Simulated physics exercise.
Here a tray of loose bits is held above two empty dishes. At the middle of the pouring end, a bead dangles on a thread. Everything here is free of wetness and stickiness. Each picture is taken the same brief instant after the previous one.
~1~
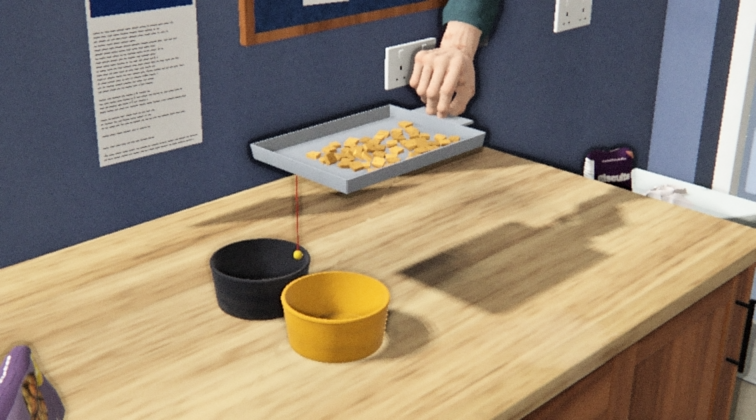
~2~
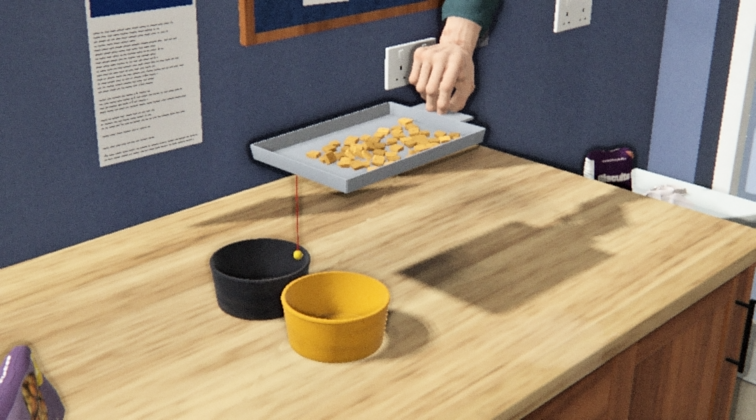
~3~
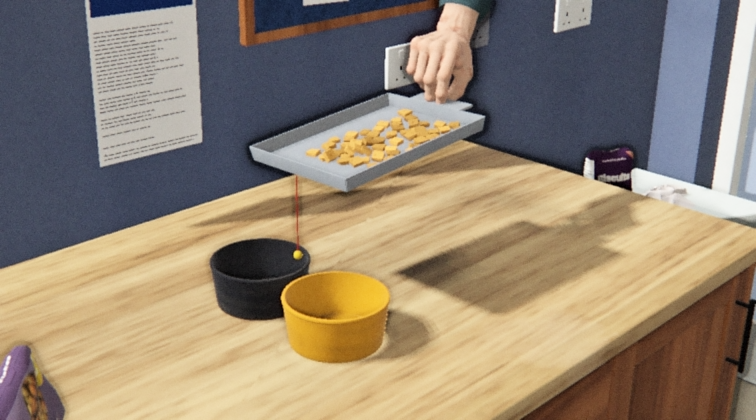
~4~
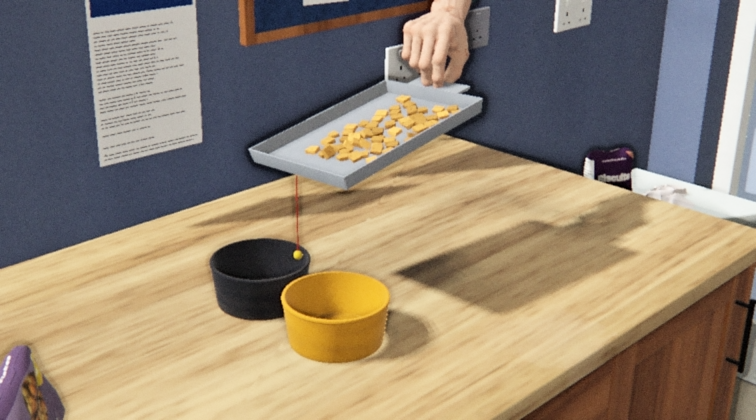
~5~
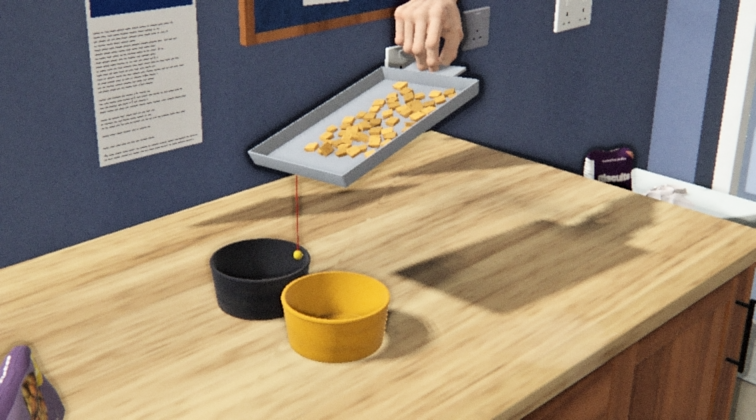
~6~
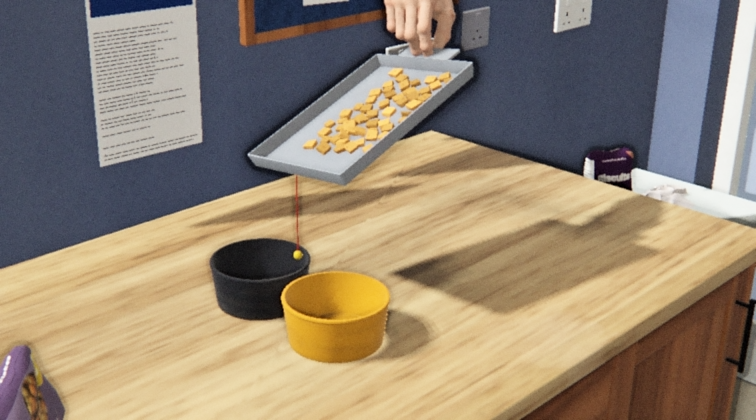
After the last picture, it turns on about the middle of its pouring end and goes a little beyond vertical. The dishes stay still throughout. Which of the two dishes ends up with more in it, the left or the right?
The left one.
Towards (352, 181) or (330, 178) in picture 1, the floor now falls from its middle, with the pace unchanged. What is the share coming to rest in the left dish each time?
Respectively 0 % and 0 %.
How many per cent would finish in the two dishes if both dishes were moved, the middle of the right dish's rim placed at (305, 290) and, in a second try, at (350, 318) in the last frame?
Near 90 and 50 percent respectively.
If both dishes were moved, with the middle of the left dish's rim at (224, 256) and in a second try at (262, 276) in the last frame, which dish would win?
Place 1 - the dish at left; place 2 - the dish at left.
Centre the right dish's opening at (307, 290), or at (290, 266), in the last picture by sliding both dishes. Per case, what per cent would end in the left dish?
80 and 10 in a hundred.
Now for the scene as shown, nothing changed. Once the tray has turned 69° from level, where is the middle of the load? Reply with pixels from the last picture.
Around (290, 149).
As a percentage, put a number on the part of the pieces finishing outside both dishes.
I'd say roughly 20 per cent of the load.
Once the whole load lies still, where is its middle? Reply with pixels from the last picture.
Centre at rest: Close to (253, 294).
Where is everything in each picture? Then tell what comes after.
The first picture shows corners of the pouring end near (254, 144) and (347, 179), level; middle of the load near (380, 148), cereal squares; left dish near (222, 291); right dish near (297, 331); bead on its thread near (298, 255).
The second picture shows corners of the pouring end near (254, 145) and (347, 178), level; middle of the load near (380, 146).
The third picture shows corners of the pouring end near (253, 146) and (346, 177), tipped barely, lowest at the left corner; middle of the load near (379, 140).
The fourth picture shows corners of the pouring end near (252, 149) and (344, 175), tipped a little, lowest at the left corner; middle of the load near (378, 132).
The fifth picture shows corners of the pouring end near (251, 151) and (342, 174), tipped clearly, lowest at the left corner; middle of the load near (376, 123).
The sixth picture shows corners of the pouring end near (251, 154) and (340, 173), tipped clearly, lowest at the left corner; middle of the load near (373, 114); left dish near (222, 291); right dish near (297, 331).
Shortly afterwards, tray tipped steeply; all but a few on the tray; only a few in the air.
Next, tray tipped past a quarter turn; near a quarter on the tray; near a third in the left dish; a little outside both; near a third in the air.
Some moments later, tray tipped past a quarter turn; the bulk in the left dish; near a quarter outside both.
In the end, tray tipped past a quarter turn; none at all in the right dish; the bulk in the left dish; near a quarter outside both.
